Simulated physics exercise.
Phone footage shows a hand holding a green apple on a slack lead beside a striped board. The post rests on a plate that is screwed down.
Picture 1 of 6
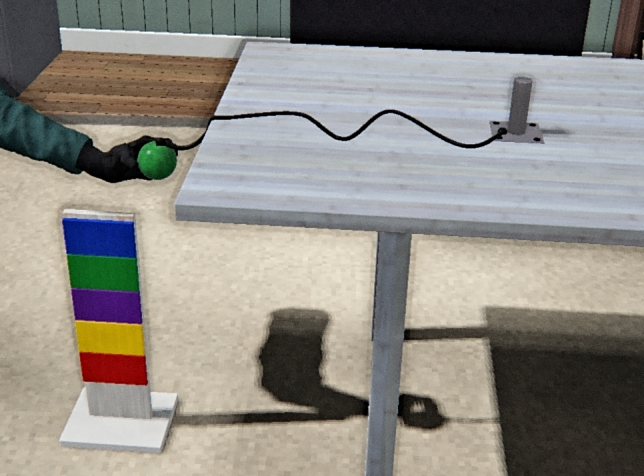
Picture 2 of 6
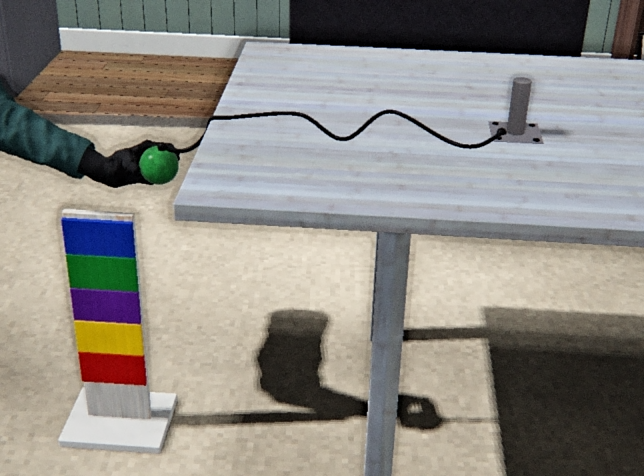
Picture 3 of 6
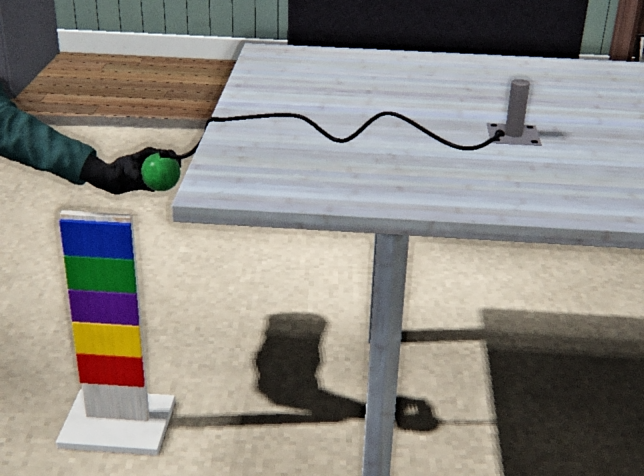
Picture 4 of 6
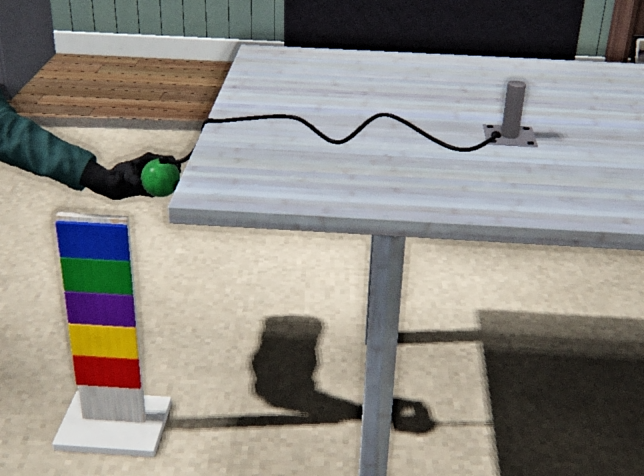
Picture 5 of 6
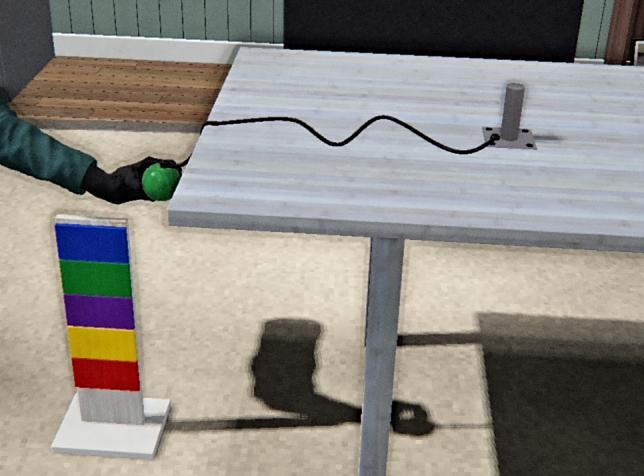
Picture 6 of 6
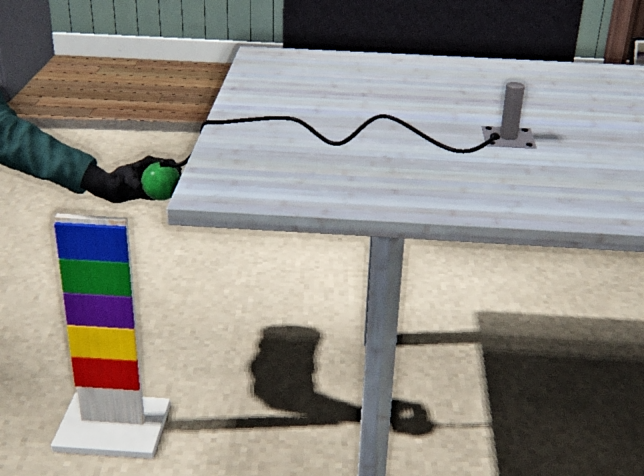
A gloved hand in a dark teal sleeve holds a round green apple at the left end of a pale, wood-grained table, seen from slightly above in a room with a beige floor. A wavy black lead runs across the tabletop to a grey post, and a board striped blue, green, purple, yellow and red stands below the hand. The hand lowers the apple slightly, then barely moves, while the view shifts very slightly.
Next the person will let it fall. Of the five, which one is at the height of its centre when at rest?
At rest, its centre is at the height of purple.
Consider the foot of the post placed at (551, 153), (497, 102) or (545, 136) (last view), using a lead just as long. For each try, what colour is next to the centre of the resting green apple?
Try by try: Green; purple; green.
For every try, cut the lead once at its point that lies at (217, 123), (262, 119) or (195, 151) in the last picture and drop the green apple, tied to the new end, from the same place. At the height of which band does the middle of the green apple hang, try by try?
Going cut by cut, you'd get blue, then higher than all five, then green.
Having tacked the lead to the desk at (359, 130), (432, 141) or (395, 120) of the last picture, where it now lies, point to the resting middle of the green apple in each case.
Those spots come out as (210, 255), (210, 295) and (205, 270).
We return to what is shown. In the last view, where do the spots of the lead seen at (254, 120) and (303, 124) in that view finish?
To (207, 199) for the first and to (206, 151) for the second.
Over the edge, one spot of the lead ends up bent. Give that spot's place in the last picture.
Look close to (316, 133) - that's the one.
Soon after, apple near (199, 310); level with purple.
Then, apple near (218, 311); level with purple.
At rest, apple near (212, 313); level with purple. Its centre hangs level with the purple band.
